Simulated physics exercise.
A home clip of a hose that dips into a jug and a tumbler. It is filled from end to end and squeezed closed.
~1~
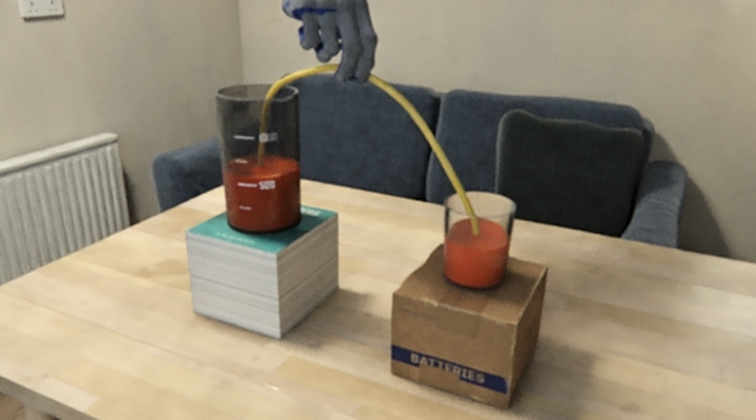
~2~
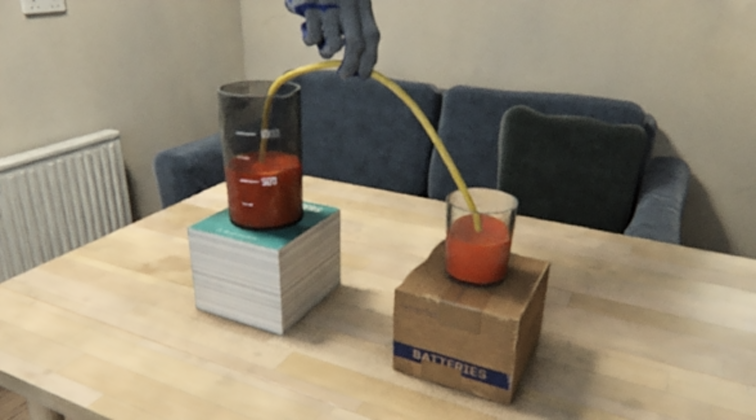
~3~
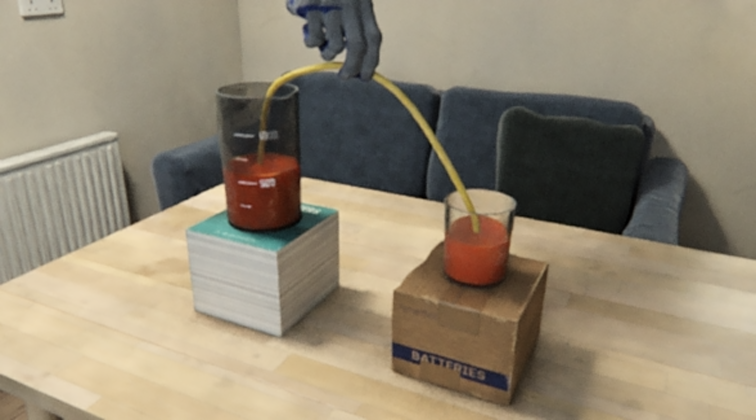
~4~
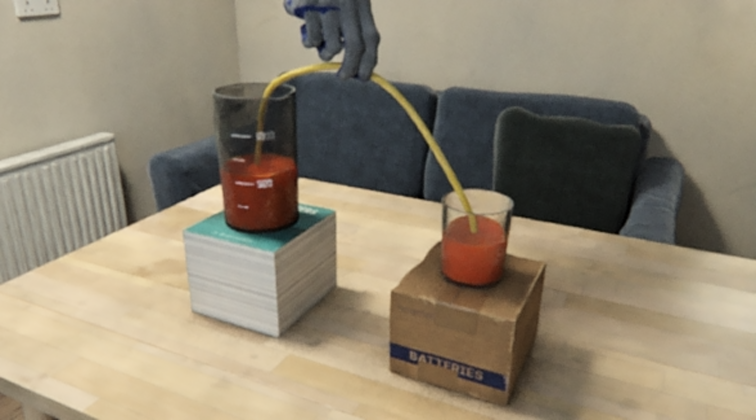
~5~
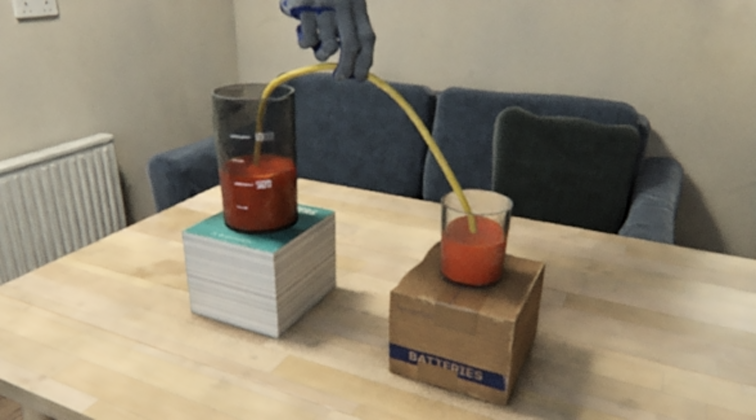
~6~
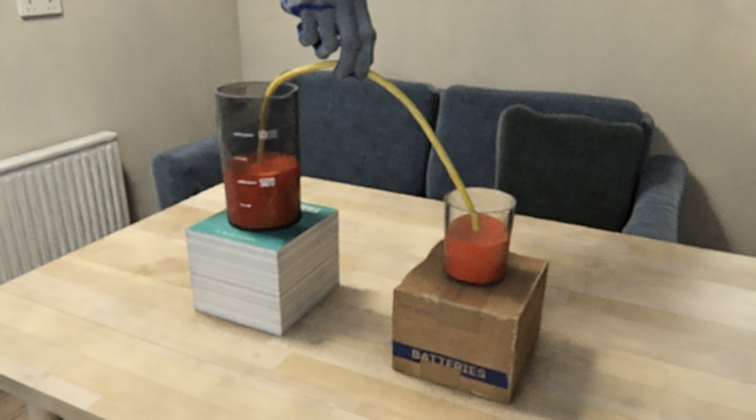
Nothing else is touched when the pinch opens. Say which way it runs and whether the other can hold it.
The tomato juice goes rightwards; the receiving one has room for it.
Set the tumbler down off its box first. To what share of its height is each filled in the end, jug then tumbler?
About 10 and 100 per cent.
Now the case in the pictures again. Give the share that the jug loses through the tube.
Roughly 20 per cent.
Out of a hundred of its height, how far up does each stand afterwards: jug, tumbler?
First 35 %, second 80 %.
Next, the jug is about a third full; the tumbler is about two thirds full.
After that, the jug is about a third full; the tumbler is about three quarters full.
Finally, the jug is about a third full; the tumbler is about three quarters full; the two surfaces are level.
